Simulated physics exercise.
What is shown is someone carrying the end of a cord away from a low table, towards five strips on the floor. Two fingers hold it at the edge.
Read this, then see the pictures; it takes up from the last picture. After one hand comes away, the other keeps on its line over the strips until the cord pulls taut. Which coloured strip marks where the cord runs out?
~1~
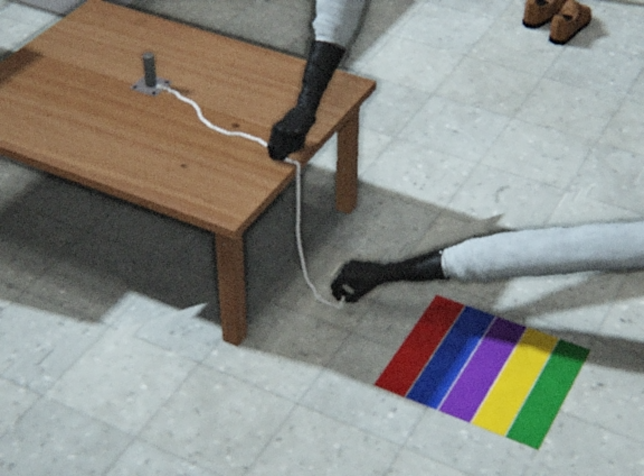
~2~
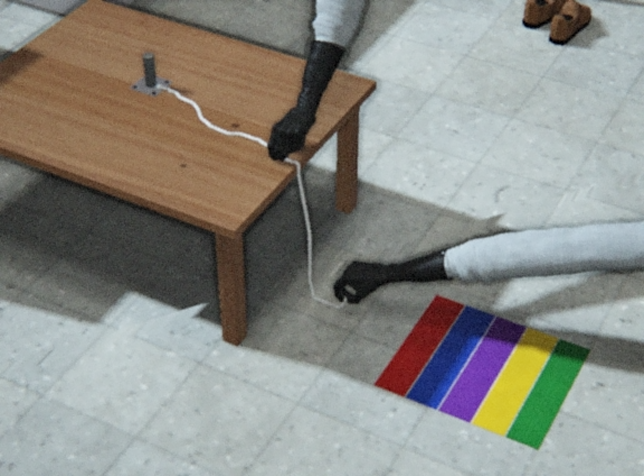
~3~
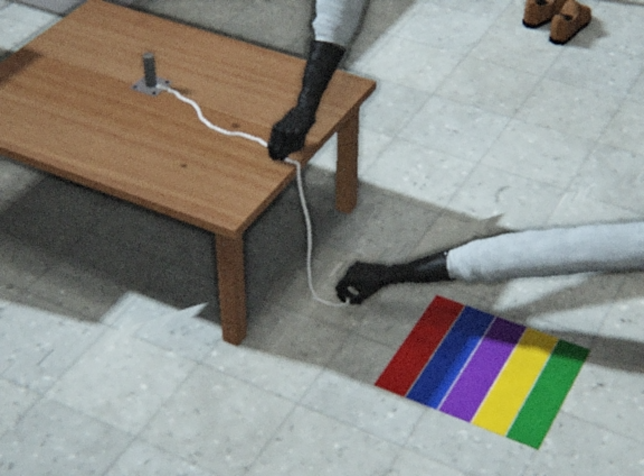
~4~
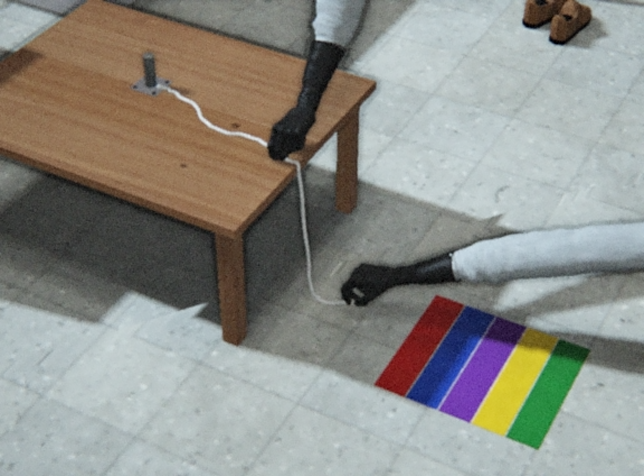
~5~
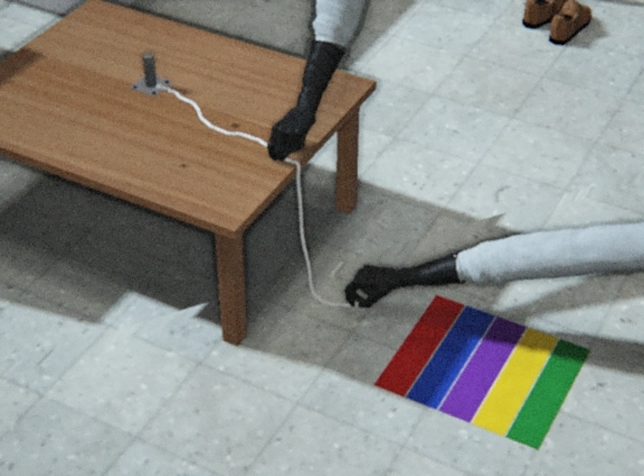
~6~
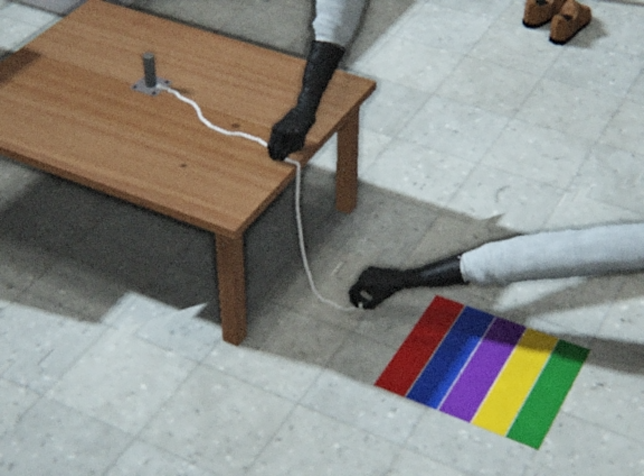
Blue.
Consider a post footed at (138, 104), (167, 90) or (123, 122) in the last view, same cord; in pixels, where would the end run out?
Close to (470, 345), (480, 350) and (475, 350) in that order.
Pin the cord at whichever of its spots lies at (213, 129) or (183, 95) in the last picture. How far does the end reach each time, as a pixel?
First try at (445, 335), second at (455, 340).
Early on, end near (395, 318); short of the strips.
Midway, end near (432, 332); over red.
At the end of the slack, end near (454, 340); over blue. It halts on the blue strip.
